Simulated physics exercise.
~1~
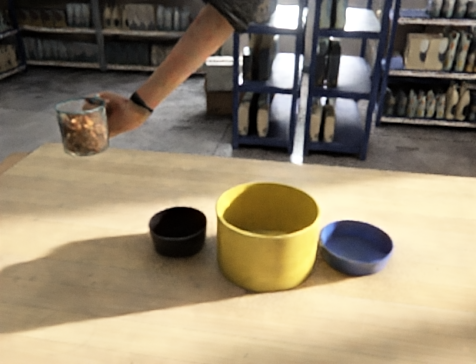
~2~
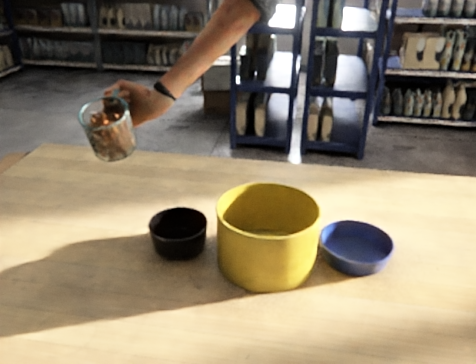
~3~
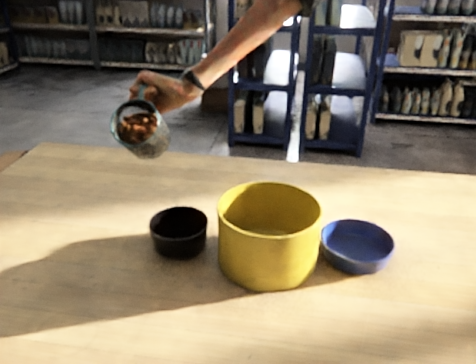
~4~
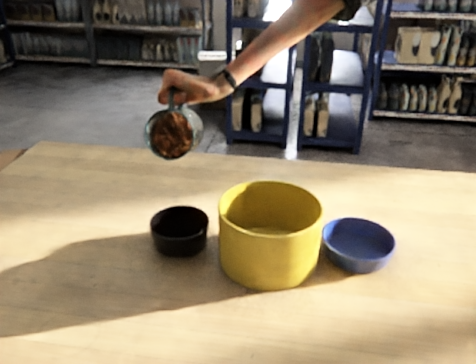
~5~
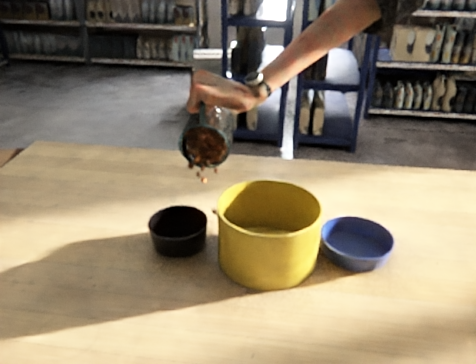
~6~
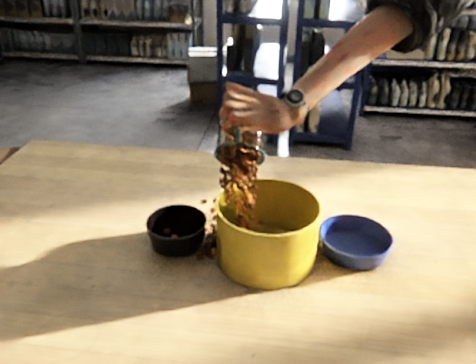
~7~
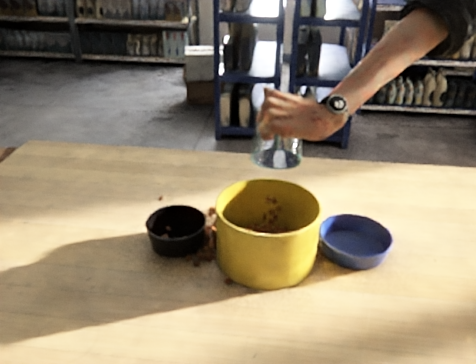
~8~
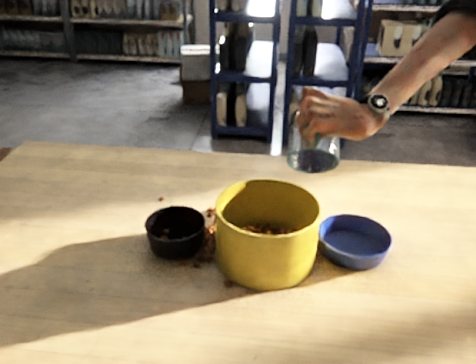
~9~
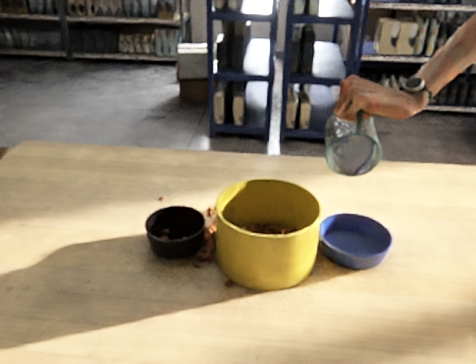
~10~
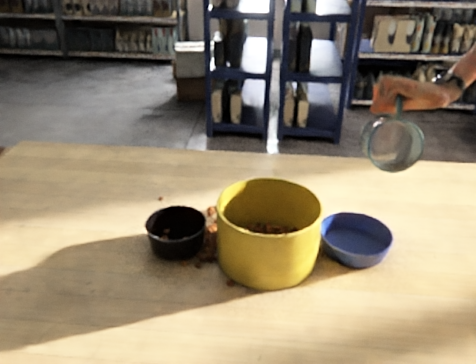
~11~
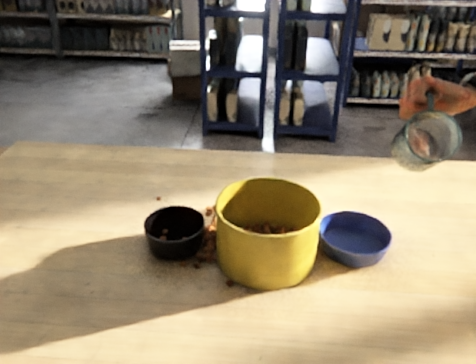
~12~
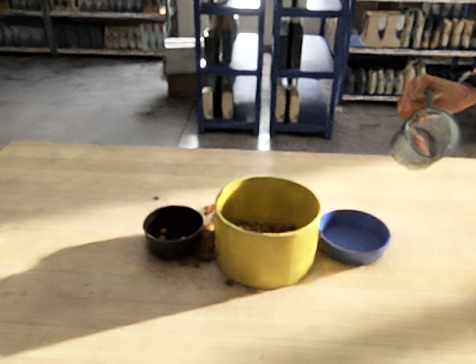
A hand tips a glass of brown bits into the yellow pot, spilling some outside.
